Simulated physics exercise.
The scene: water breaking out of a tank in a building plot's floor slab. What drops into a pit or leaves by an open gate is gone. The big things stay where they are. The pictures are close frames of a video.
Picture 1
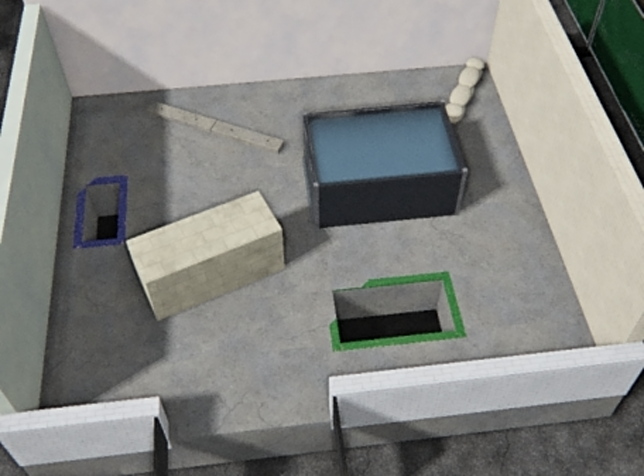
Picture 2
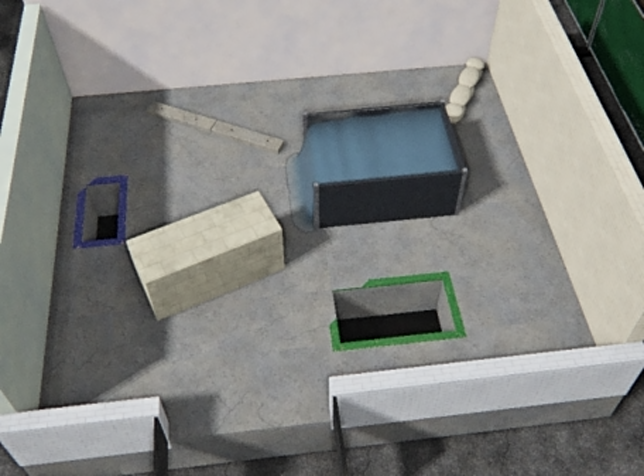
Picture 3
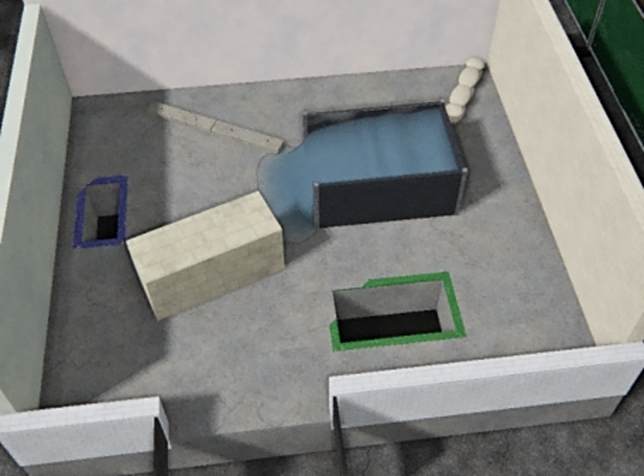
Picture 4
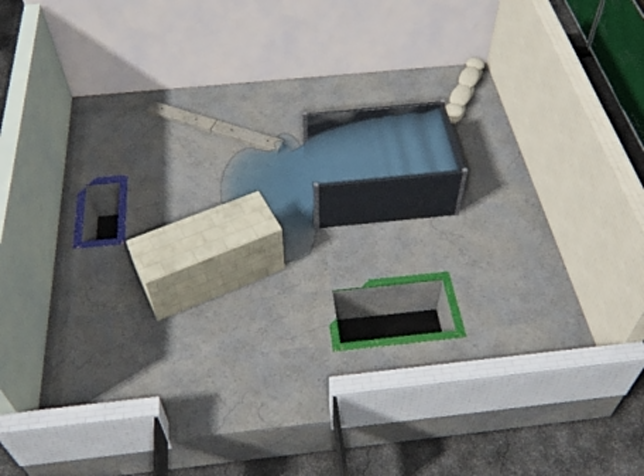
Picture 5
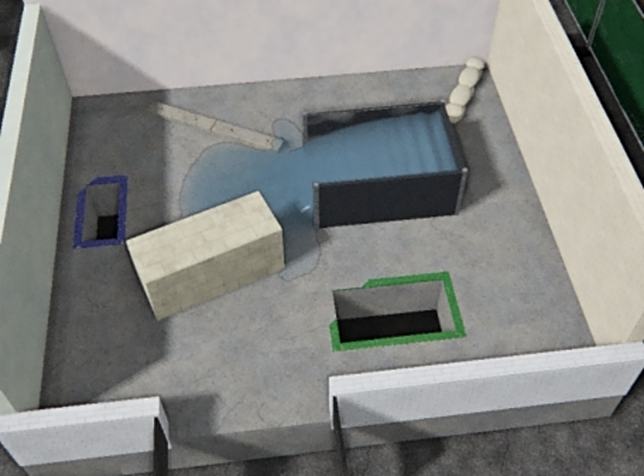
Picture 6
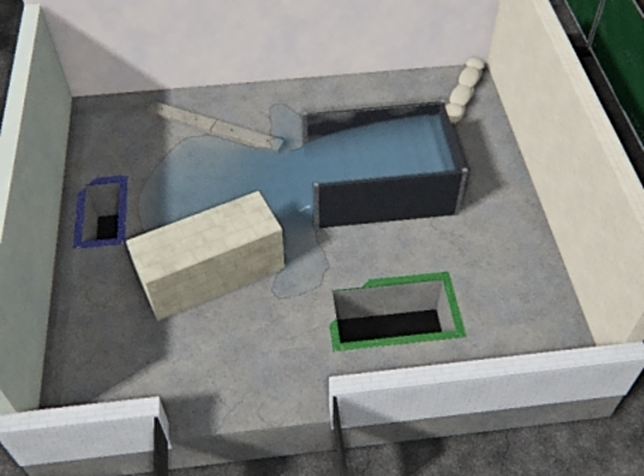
The clip shows a walled concrete floor with a tank of blue water, a pale block and two outlined pits; water pours from the tank's open left side and spreads leftward between the block and a thin beam.
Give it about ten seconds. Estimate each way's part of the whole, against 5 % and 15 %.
In the end: The gate takes under 5 %; the green pit takes from 5 to 15 %; the blue pit takes over 15 %.
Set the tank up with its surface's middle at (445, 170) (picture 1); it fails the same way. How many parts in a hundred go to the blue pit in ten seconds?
In per cent: Blue 30.
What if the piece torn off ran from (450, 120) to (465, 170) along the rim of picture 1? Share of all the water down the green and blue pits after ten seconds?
In per cent: Green 25, blue 4.
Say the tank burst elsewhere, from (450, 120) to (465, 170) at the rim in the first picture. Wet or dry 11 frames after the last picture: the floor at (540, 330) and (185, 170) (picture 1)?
In that order: Awash, no water.
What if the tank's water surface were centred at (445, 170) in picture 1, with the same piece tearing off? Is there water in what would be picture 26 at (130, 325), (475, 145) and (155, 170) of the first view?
In turn: Not flooded, not flooded, covered.
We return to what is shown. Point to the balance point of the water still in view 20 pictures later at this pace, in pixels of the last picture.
I would point to (213, 192).
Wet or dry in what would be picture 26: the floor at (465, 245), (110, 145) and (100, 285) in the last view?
In that order: Not flooded, wet, awash.
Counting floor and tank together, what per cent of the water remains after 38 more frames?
Some 52 per cent.
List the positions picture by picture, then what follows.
The first frame shows the water tank at (382, 146) is whole and still.
In the second frame, the front is at (301, 154), out from the gap at (313, 176).
In the third frame, water pours out at (313, 179) and has run to (269, 157).
In the fourth frame, the front is at (240, 155), out from the gap at (313, 181).
In the fifth frame, the front is at a hidden place, out from the gap at (313, 181).
In the sixth frame, water pours out at (313, 182) and has run to (145, 193).
A moment on, water covers 30 % of the floor; the gate 0 %, the green pit 0 %, the blue pit 6 %.
Next, water covers 35 % of the floor; the gate 0 %, the green pit 2 %, the blue pit 15 %.
Then, water covers 45 % of the floor; the gate 0 %, the green pit 3 %, the blue pit 27 %.
Later, water covers 70 % of the floor; the gate 1 %, the green pit 5 %, the blue pit 42 %.
In the end, water covers 75 % of the floor; the gate 3 %, the green pit 8 %, the blue pit 50 %.
